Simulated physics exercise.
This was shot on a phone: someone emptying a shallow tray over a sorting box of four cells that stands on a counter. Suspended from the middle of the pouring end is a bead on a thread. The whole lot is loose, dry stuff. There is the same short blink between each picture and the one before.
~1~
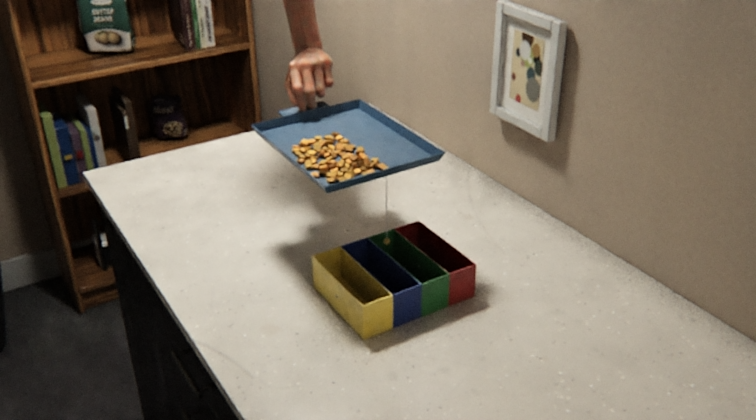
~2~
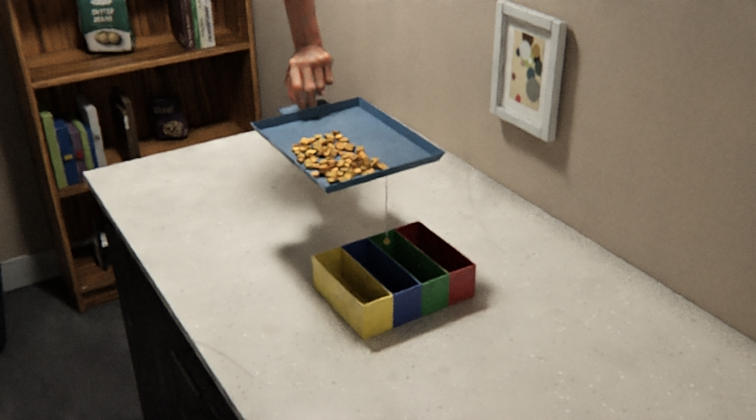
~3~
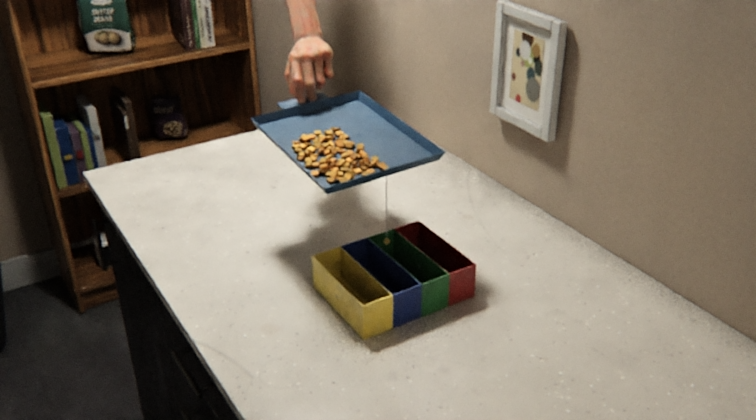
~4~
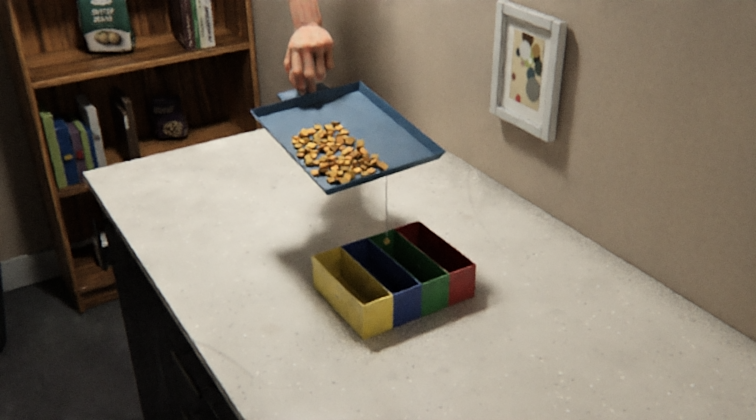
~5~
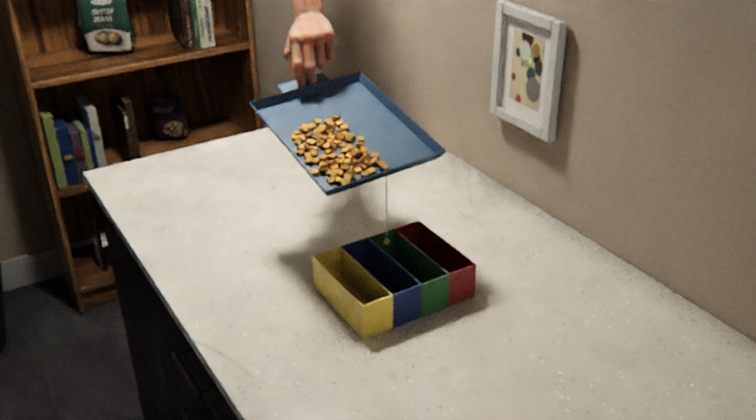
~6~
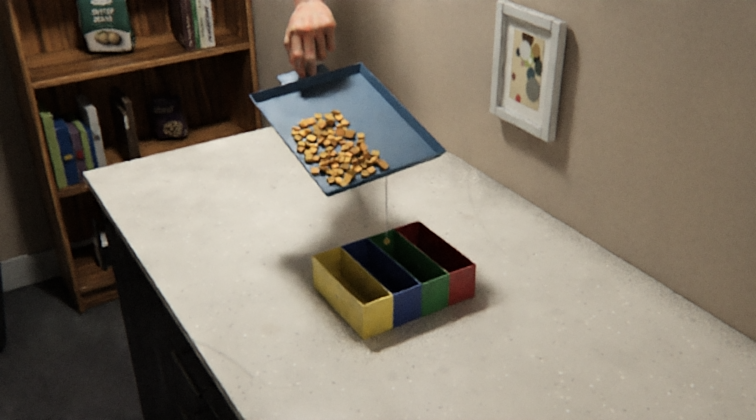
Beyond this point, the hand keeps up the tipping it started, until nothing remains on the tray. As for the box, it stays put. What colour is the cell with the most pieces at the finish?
It is yellow.
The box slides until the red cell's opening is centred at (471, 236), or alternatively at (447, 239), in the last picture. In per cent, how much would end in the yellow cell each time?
Close to 10 in a hundred, then close to 40 in a hundred.
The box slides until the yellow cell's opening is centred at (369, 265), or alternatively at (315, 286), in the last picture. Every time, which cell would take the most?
In order of the tries: That yellow cell and that blue cell.
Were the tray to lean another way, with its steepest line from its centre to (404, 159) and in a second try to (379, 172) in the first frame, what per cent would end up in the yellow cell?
Well, 0 percent for one and then 30 percent for the other.
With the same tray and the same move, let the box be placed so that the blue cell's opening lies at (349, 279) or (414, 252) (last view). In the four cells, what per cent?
Well, you'd get about 100 per cent and then about 10 per cent.
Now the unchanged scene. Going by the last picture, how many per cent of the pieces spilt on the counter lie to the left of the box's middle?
Some 100 %.
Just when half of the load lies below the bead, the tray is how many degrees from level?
Close to 90 degrees, I reckon.
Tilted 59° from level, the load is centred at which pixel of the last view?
Centre estimate: (346, 176).
Soon, tray tipped steeply; nearly all on the tray; a stray few falling or outside the box.
A while on, tray tipped right over; a small part on the tray; about a third in the yellow cell; about a quarter in the blue cell; about a third falling or outside the box.
Towards the end, tray tipped past a quarter turn; about half in the yellow cell; about a quarter in the blue cell; a stray few in the green cell; about a quarter falling or outside the box.
Finally, tray tipped past a quarter turn; about half in the yellow cell; about a quarter in the blue cell; a stray few in the green cell; none in the red cell; about a quarter outside the box.
